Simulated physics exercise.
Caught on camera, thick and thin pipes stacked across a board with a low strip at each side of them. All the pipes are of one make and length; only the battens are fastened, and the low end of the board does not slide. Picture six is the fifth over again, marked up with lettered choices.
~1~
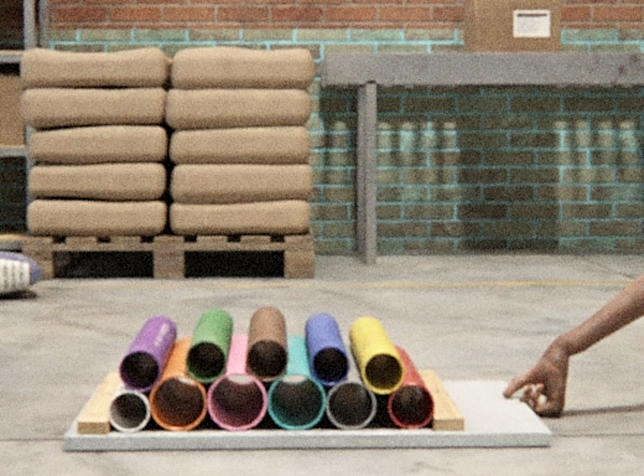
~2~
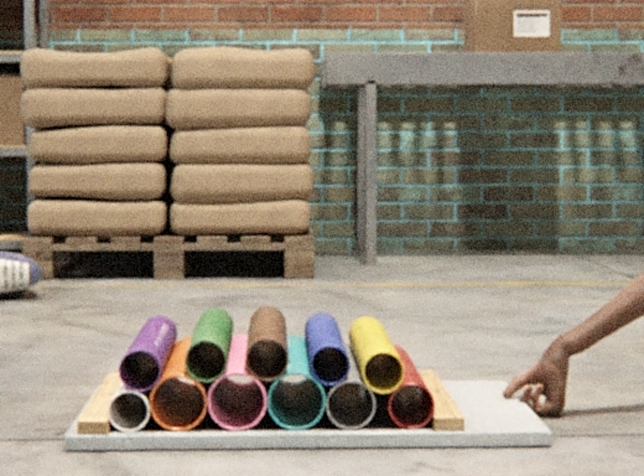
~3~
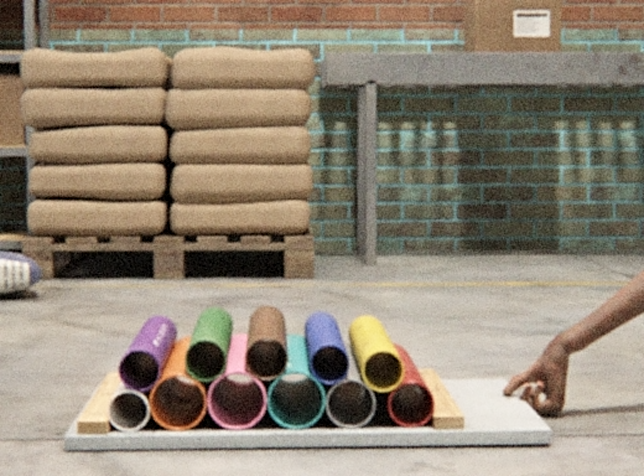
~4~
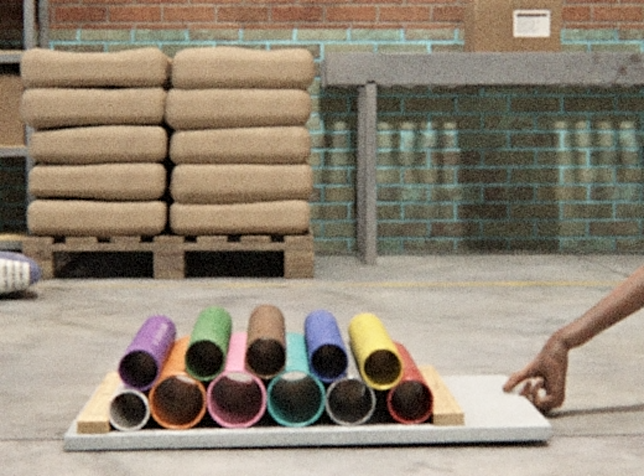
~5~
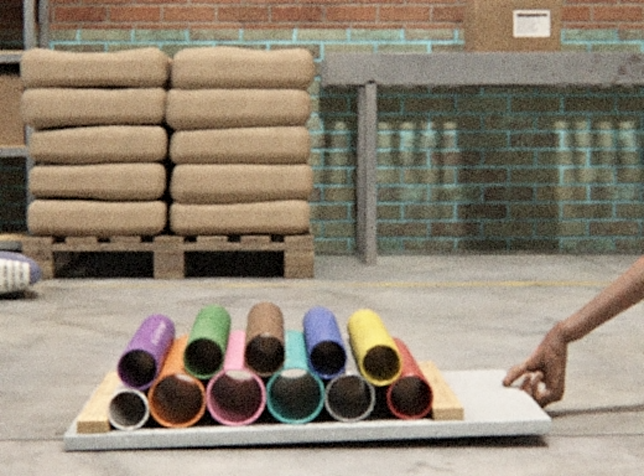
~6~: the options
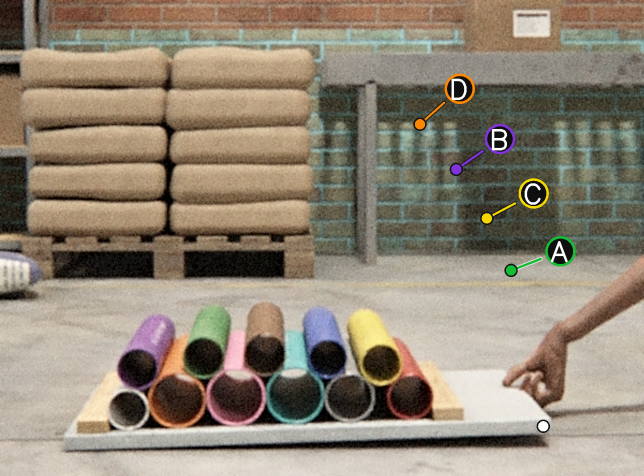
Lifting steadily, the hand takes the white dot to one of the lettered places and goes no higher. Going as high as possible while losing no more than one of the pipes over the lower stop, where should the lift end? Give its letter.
It can be raised to C.
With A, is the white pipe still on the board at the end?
Yes.
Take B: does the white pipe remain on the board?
The white pipe: Yes.
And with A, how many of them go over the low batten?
With A, one.
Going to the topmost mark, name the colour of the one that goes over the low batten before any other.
It is the purple one.
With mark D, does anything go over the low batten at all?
Yes, at D.
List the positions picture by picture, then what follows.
The first frame shows purple pipe (140, 371); yellow pipe (383, 372); blue pipe (330, 365).
The second frame shows blue pipe (330, 365); green pipe (206, 361).
The third frame shows board (306, 405); grey pipe (351, 403); red pipe (412, 404); turquoise pipe (296, 400).
The fourth frame shows board (306, 403); white pipe (128, 410); orange pipe (178, 401).
The fifth frame shows board (305, 400); white pipe (128, 409); orange pipe (177, 400).
On the marked copy, A at (511, 271); B at (456, 169); C at (487, 219); D at (420, 124); the white dot at (543, 427).
Taking C. A third of the way, board at 16°.
Two thirds of the way, board at 28°.
When it is over, board at 28°, one over the low batten (purple).
As for the rest, A one over the low batten (purple); B two over the low batten (purple, green); D eleven over the low batten.
